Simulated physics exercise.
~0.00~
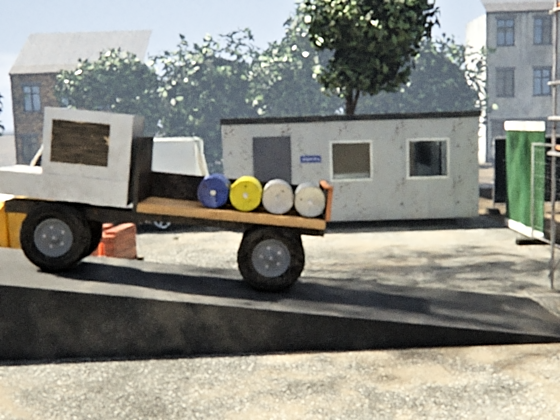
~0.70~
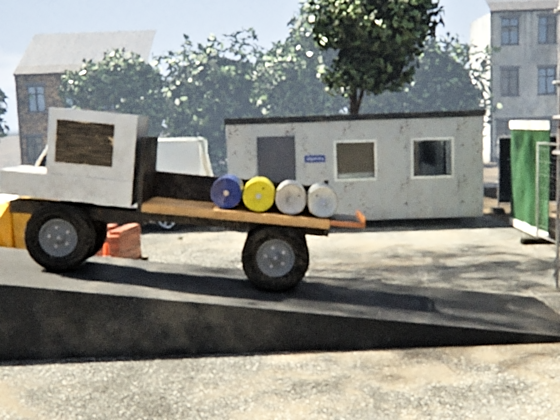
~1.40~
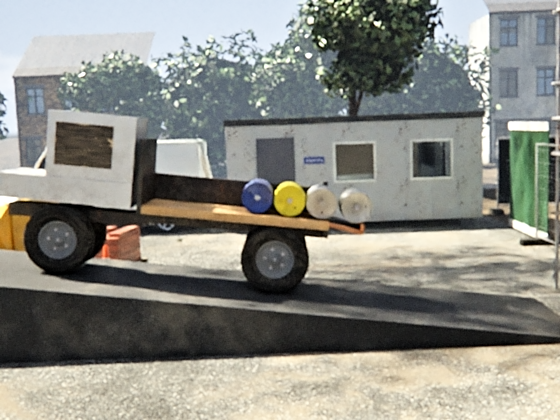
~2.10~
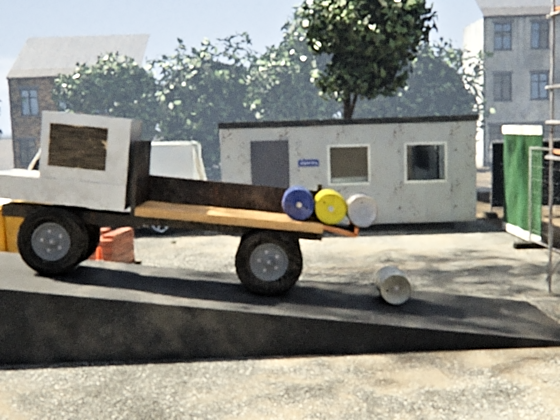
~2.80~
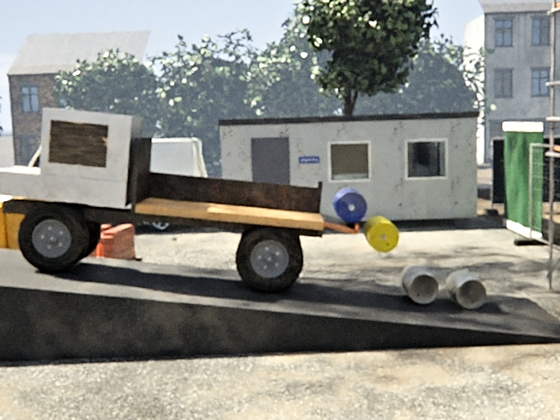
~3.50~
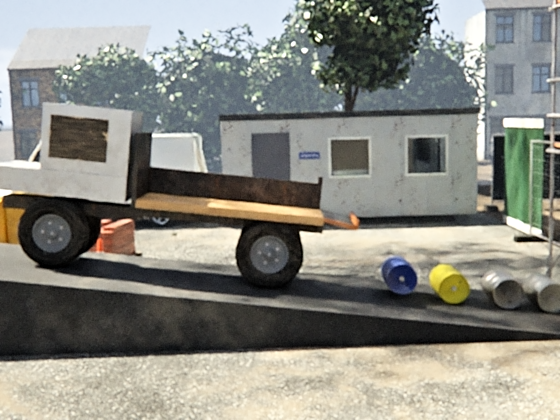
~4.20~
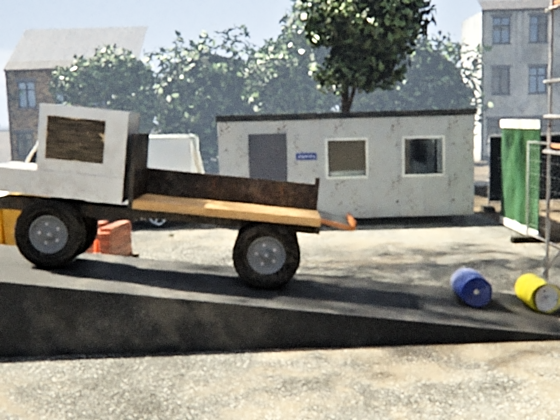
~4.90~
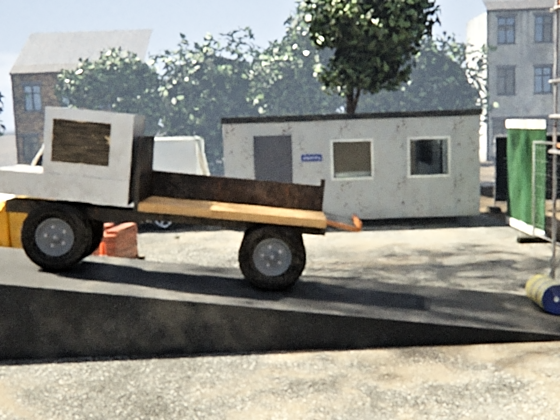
The video shows a pick-up nose-up on a ramp as its tailgate drops and four kegs, one blue, one yellow and two pale, roll right off the bed, the pale ones leading, then continue down the ramp until the blue one reaches the right edge, leaving the bed empty.
